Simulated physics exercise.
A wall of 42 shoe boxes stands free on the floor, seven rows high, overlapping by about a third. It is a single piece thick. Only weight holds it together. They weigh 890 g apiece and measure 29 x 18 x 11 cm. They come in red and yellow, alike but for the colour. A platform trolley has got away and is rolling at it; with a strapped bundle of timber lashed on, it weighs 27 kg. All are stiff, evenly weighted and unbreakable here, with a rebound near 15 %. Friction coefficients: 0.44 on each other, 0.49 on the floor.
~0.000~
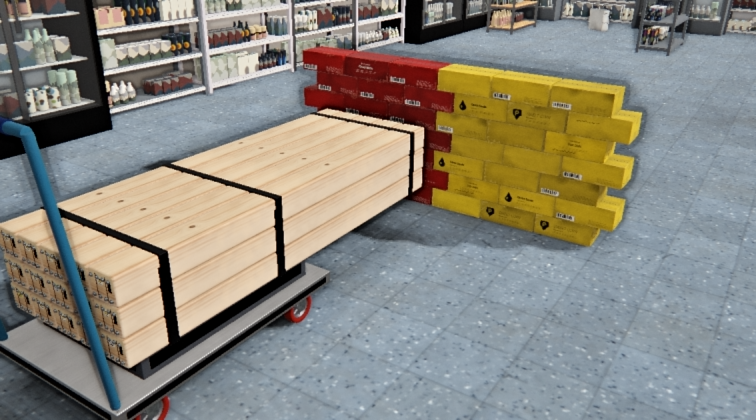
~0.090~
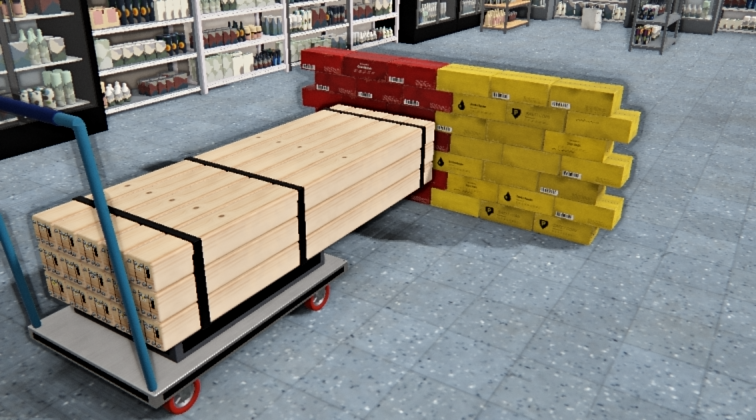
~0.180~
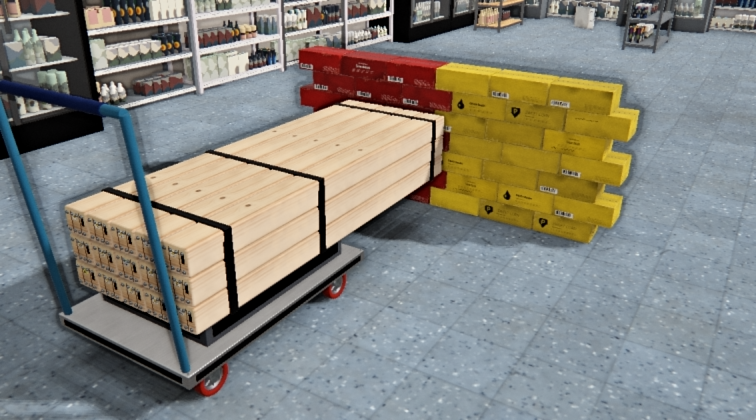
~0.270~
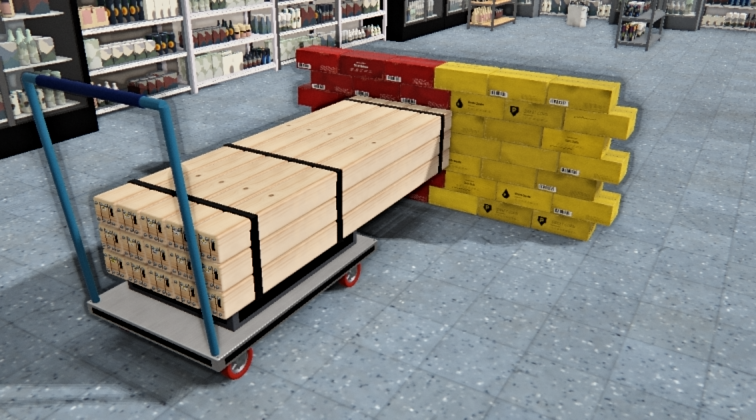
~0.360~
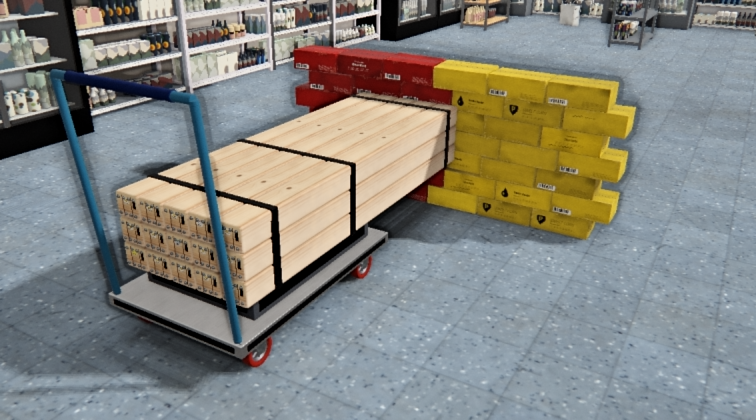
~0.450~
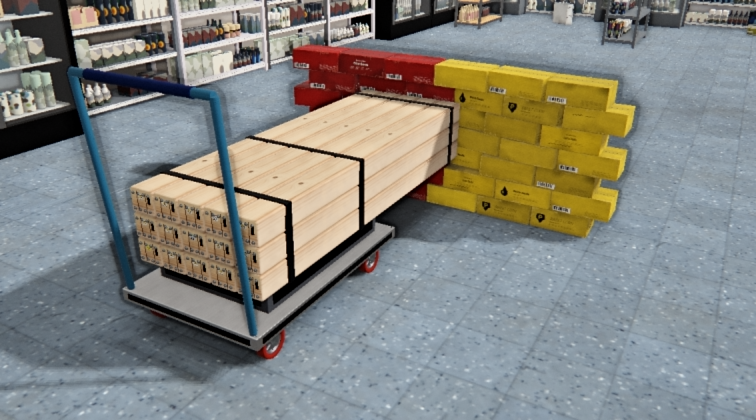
A platform trolley with a blue handle, loaded with strapped pale timber-like lengths, rolls from the left across the grey speckled floor of a shop, seen from slightly above by a gently shifting camera. Ahead stands a free wall of boxes, red on the left and yellow on the right, with stocked shelves behind. The load's front end closes the gap and pushes into the wall, shifting some boxes slightly.
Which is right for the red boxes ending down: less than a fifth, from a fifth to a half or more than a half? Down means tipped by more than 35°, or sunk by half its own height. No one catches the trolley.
Over a half of them.
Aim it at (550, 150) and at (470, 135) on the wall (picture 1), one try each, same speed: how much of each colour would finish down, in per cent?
Red 10 then 60, yellow 80 then 90 per cent.
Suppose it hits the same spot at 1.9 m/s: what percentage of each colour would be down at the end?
Then red 80, yellow 40 per cent.
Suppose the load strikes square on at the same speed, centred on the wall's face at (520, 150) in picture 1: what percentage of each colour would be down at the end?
In that case red 30, yellow 80 per cent.
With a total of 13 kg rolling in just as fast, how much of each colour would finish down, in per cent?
In that case red 0, yellow 0 per cent.
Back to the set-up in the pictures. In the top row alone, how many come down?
6 of them.
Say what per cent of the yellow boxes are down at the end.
By colour: Yellow 40 per cent.
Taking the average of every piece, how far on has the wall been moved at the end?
Some 35 cm on average.
After 0.60 s, load 13 cm past the wall's line, still rolling; none of the 21 red boxes down (0 of 42 in all colours); top red box 5° from how it stood; top yellow box 4° from how it stood.
After 0.92 s, load 16 cm past the wall's line, stopped; 3 of the 21 red boxes down (3 of 42 in all colours); top red box 27° from how it stood, 48 mm lower; top yellow box 26° from how it stood, 34 mm lower.
After 1.14 s, load 16 cm past the wall's line, stopped; 14 of the 21 red boxes down (23 of 42 in all colours); top red box 61° from how it stood, 29 cm lower; top yellow box 61° from how it stood, 24 cm lower.
After 1.40 s, load 16 cm past the wall's line, stopped; 14 of the 21 red boxes down (23 of 42 in all colours); top red box upside down; top yellow box upside down.
In the end (2.4 s), load 16 cm past the wall's line, stopped; 14 of the 21 red boxes down (23 of 42 in all colours); top red box upside down; top yellow box 67 cm lower. That is 67 per cent. From the last view, middles, top red box near (516, 113), top yellow box near (579, 144).
